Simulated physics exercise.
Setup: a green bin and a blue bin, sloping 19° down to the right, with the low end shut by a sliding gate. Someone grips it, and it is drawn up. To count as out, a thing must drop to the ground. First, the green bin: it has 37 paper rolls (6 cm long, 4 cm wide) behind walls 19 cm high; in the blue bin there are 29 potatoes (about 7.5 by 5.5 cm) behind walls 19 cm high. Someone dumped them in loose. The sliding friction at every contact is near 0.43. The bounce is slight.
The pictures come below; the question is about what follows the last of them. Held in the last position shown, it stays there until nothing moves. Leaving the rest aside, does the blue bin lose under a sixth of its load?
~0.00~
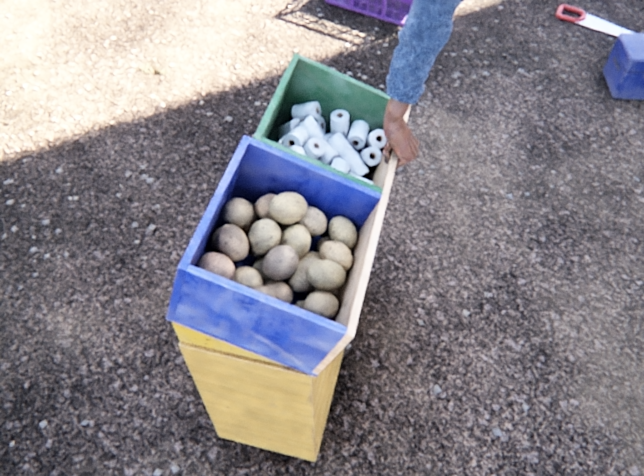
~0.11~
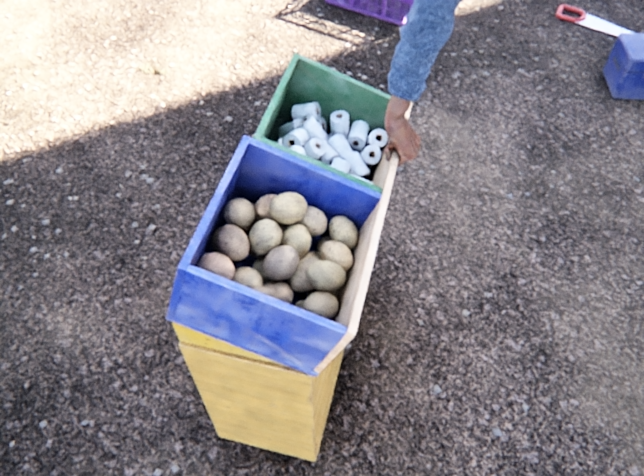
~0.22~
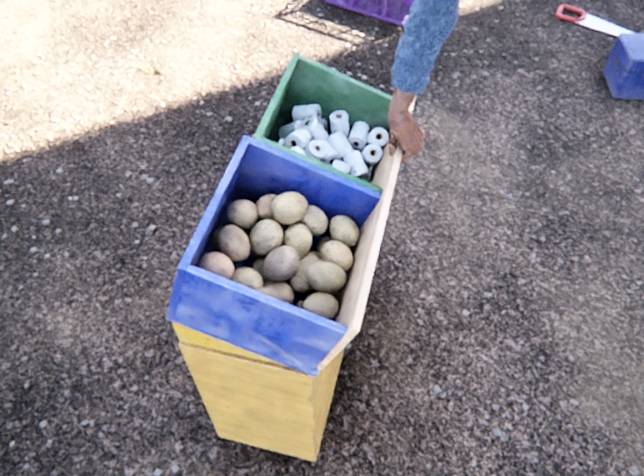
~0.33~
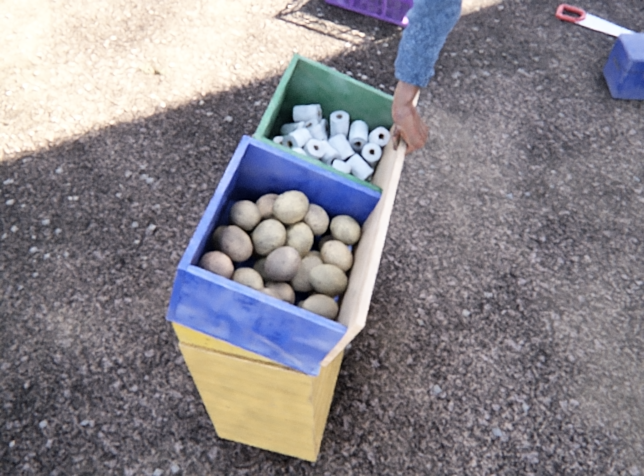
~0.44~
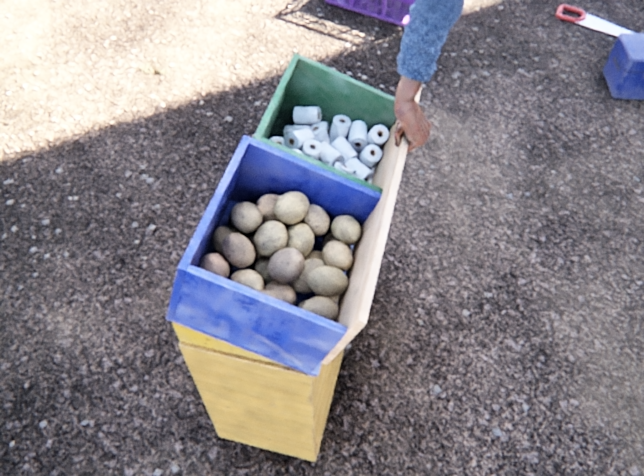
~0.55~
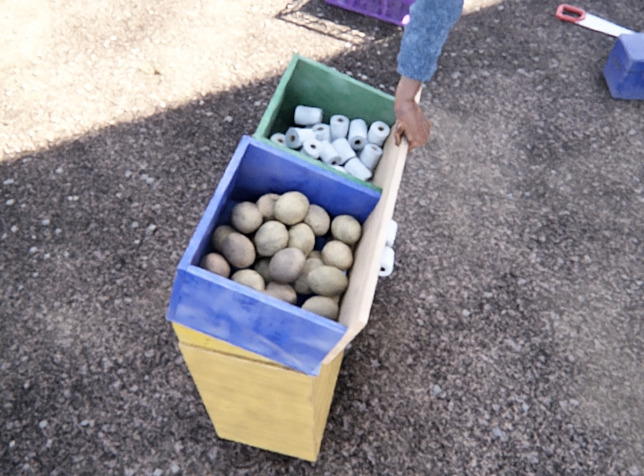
Shy of a sixth.
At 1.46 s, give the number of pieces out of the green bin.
Green bin - about 4 out by that time.
After 0.95 s, 3 of 37 out of the green bin and 0 of 29 out of the blue bin.
After 1.46 s, 4 of 37 out of the green bin and 0 of 29 out of the blue bin.
After 2.16 s, 5 of 37 out of the green bin and 1 of 29 out of the blue bin.
When it is over (at 3.07 s), 6 of 37 out of the green bin and 1 of 29 out of the blue bin. Asked share, 1 of 29, 3 per cent.
